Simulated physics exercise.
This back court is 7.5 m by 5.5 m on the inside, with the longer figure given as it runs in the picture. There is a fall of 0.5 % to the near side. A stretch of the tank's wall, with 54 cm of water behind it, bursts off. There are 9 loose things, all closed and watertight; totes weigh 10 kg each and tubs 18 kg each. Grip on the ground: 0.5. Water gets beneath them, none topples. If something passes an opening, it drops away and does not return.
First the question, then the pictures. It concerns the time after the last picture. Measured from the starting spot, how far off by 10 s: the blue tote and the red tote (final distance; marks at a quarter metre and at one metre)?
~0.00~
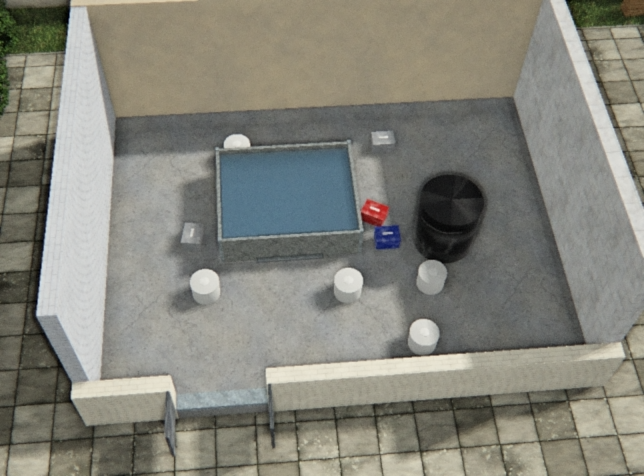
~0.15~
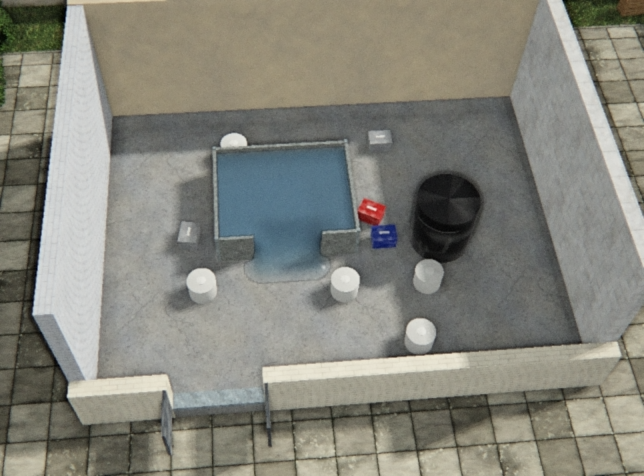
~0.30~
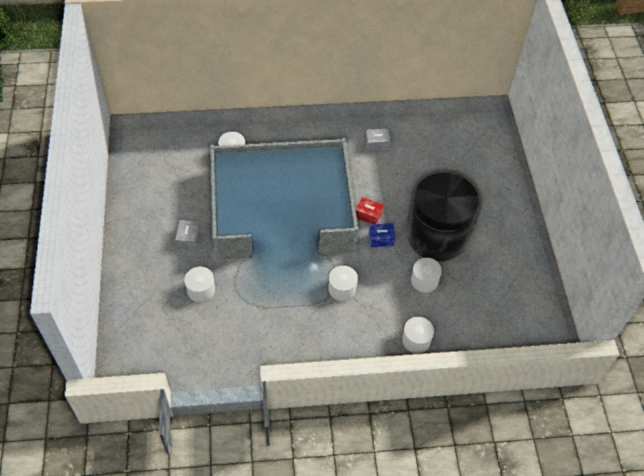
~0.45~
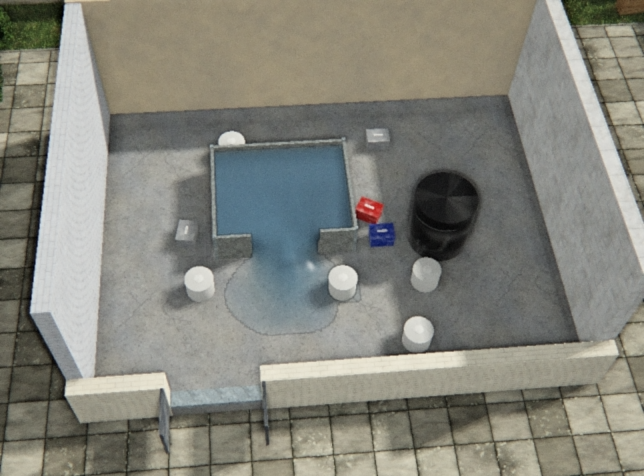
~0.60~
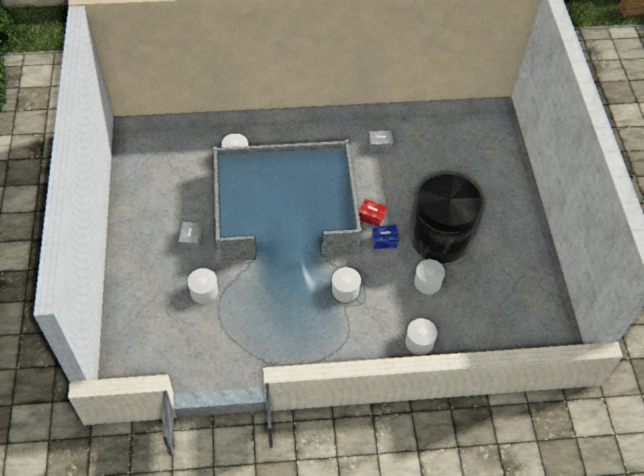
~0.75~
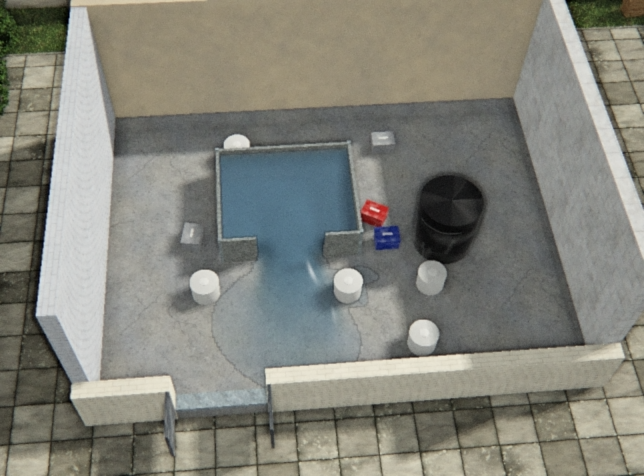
Here's my call: The blue tote remains in place while the red tote remains in place.
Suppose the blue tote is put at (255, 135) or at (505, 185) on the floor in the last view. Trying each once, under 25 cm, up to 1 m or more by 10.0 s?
From the first spot it does not really budge, and from the second it does not really budge.
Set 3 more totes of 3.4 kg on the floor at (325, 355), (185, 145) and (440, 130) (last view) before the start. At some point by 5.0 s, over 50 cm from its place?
Beyond it, within it, within it.
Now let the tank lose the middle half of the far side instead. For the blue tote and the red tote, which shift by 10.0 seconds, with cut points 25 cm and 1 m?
Note: Blue tote unmoved, red tote unmoved.
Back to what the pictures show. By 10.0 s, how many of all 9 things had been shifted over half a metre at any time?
1.
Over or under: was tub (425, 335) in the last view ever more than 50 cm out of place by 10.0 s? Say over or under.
It went too far.
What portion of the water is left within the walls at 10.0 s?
Close to 72 in a hundred parts remain.
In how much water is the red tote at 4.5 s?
Close to 1 centimetres.
After 2.0 s the blue tote is near (387, 234), 0.0 m from its start, aground; the red tote is near (375, 210), 0.0 m from its start, aground; 0 of 9 are out; 0 afloat.
After 4.5 s the blue tote is near (387, 234), 0.0 m from its start, aground; the red tote is near (375, 210), 0.0 m from its start, aground; 0 of 9 are out; 0 afloat.
After 7.0 s the blue tote is near (387, 234), 0.0 m from its start, aground; the red tote is near (375, 210), 0.0 m from its start, aground; 0 of 9 are out; 0 afloat.
After 10.0 s the blue tote is near (387, 234), 0.0 m from its start, aground; the red tote is near (375, 210), 0.0 m from its start, aground; 0 of 9 are out; 0 afloat.
